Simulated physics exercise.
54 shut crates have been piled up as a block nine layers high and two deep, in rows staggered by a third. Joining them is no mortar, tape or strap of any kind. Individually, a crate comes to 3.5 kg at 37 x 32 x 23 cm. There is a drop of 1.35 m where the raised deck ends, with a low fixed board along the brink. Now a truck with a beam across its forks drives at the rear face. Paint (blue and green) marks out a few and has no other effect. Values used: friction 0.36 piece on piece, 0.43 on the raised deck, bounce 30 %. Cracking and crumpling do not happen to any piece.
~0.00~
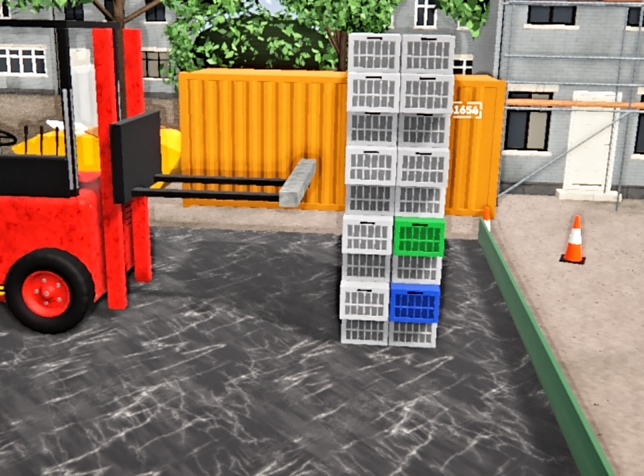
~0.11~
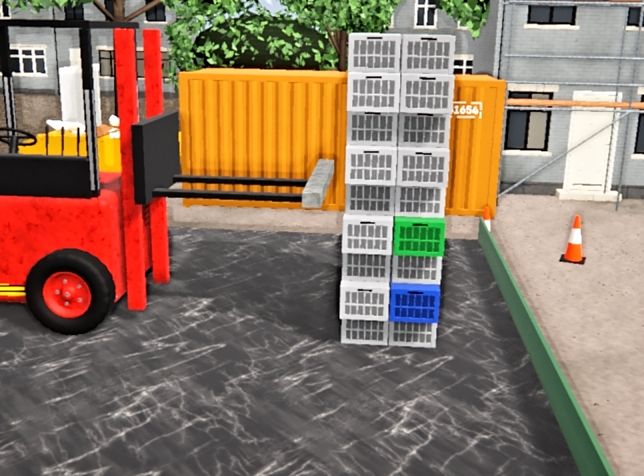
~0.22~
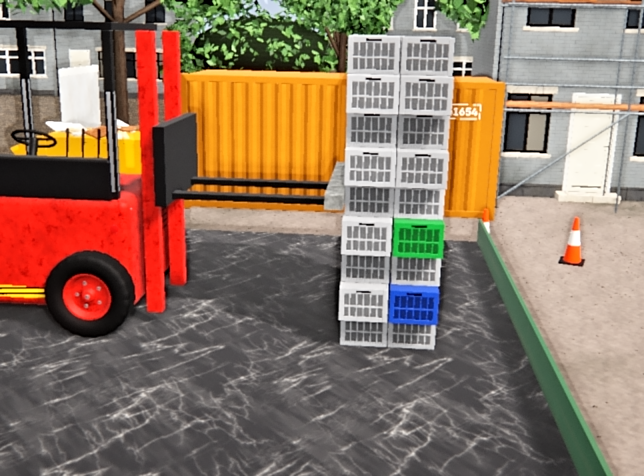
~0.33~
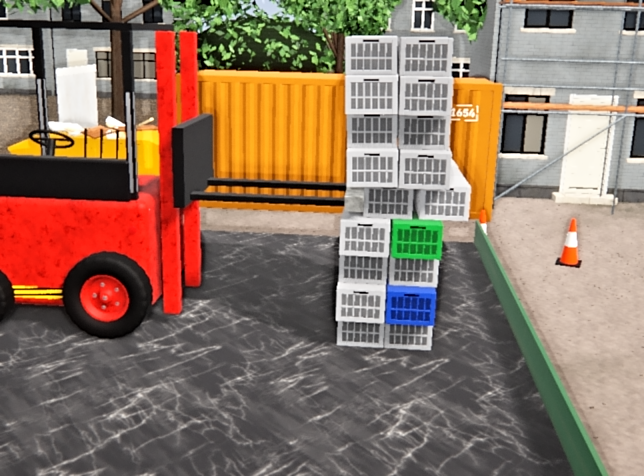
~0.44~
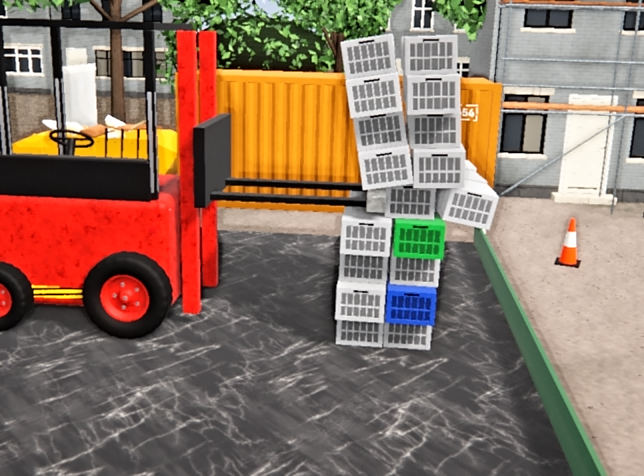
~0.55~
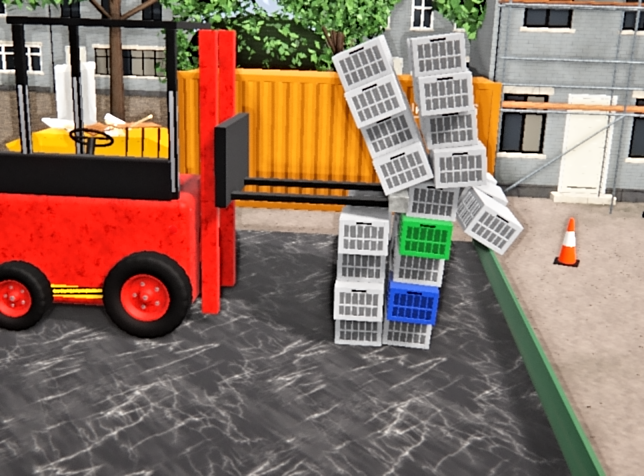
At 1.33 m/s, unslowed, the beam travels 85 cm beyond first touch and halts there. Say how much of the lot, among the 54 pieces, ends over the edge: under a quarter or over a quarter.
The share ending over the edge is upwards of a quarter.
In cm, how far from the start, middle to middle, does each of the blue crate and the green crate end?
Distance from start in cm - blue 40, green 280.
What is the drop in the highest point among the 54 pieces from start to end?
I make it close to 75 cm.
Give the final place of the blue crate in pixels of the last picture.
I'd place it at about (464, 327) in the final view.
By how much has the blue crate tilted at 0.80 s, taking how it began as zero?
Roughly 15°.
By 0.80 s, none of the 54 crates over the edge, 43 disturbed; green crate tilted 16°; blue crate tilted 16°.
By 1.22 s, 3 of the 54 crates over the edge; blue crate on its side; green crate tilted 71°, 37 cm lower.
By 1.94 s, 20 of the 54 crates over the edge; blue crate on its side; green crate tilted 63°, 1.85 m lower.
When it is over (3.0 s), 21 of the 54 crates over the edge; blue crate on its side; green crate 2.03 m lower. That is 39 per cent. In pixels of the last frame, middles, blue crate near (464, 327).
